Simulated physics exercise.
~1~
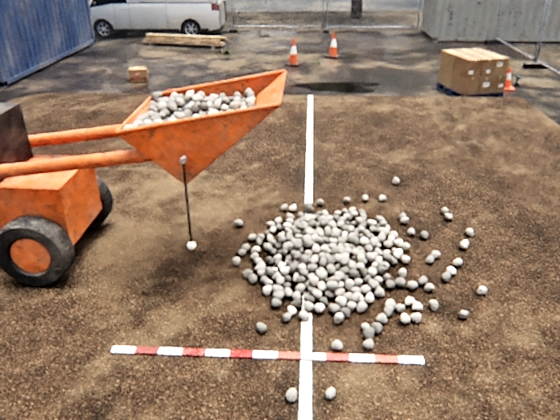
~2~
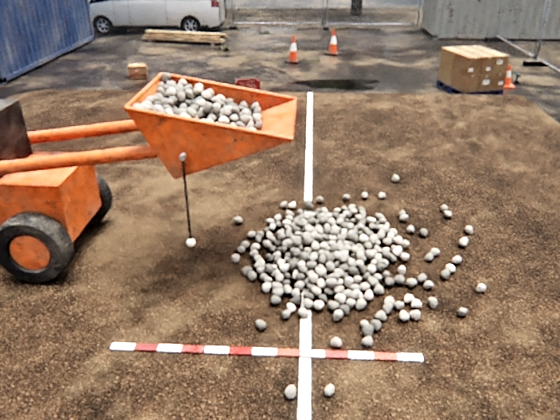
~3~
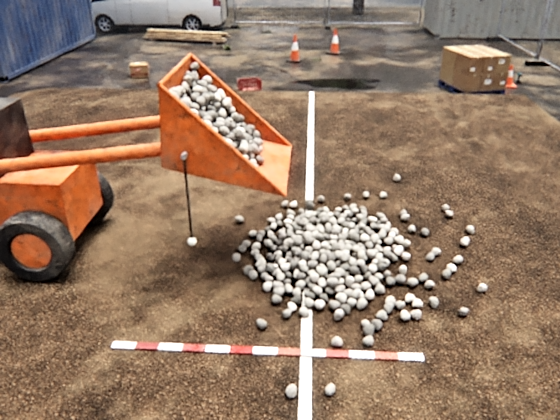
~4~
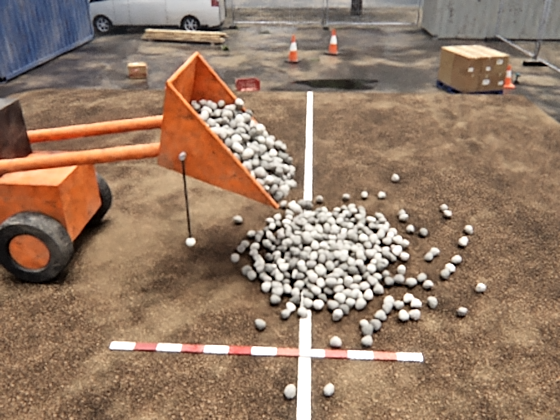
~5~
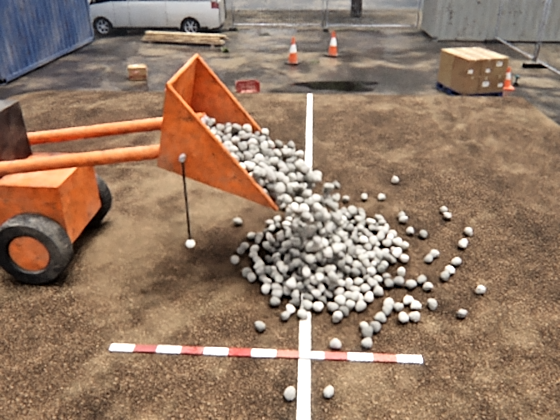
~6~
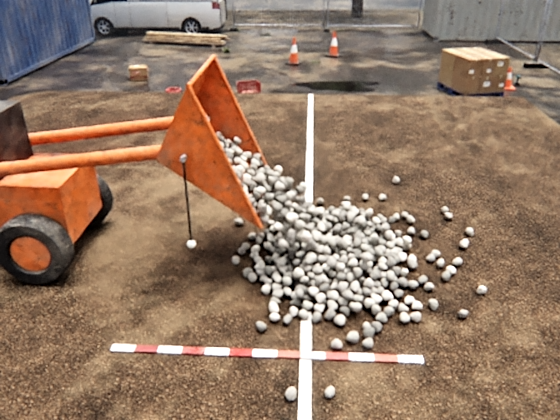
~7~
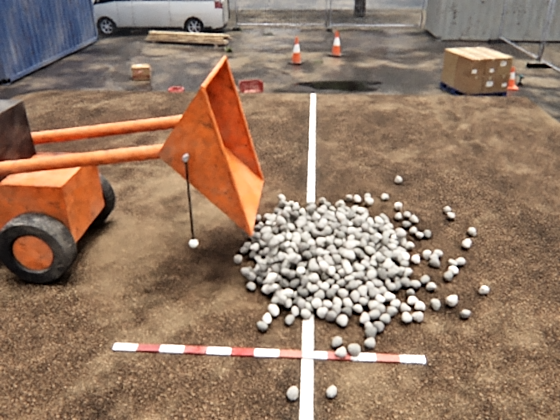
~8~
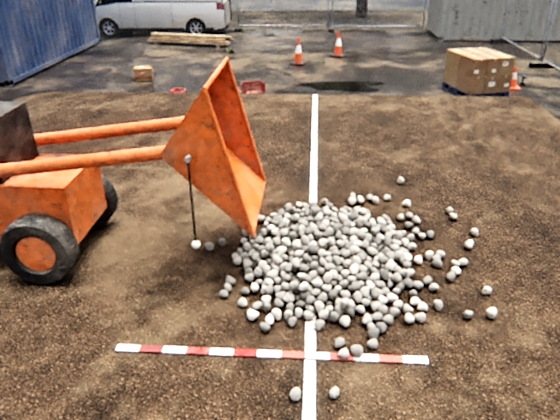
At first, an orange loader on the left holds a bucket full of round grey stones, beside a loose heap of similar stones lying across a white line on brown ground. The bucket tips forward and down to the right, and its stones shift toward the lower lip. As it tilts further, they pour out onto the near side of the heap, some spreading over the line. The bucket swings steeper until it empties, while a few stones roll out to the left. Finally, the bucket stays tipped beside a broader heap that still straddles the line.
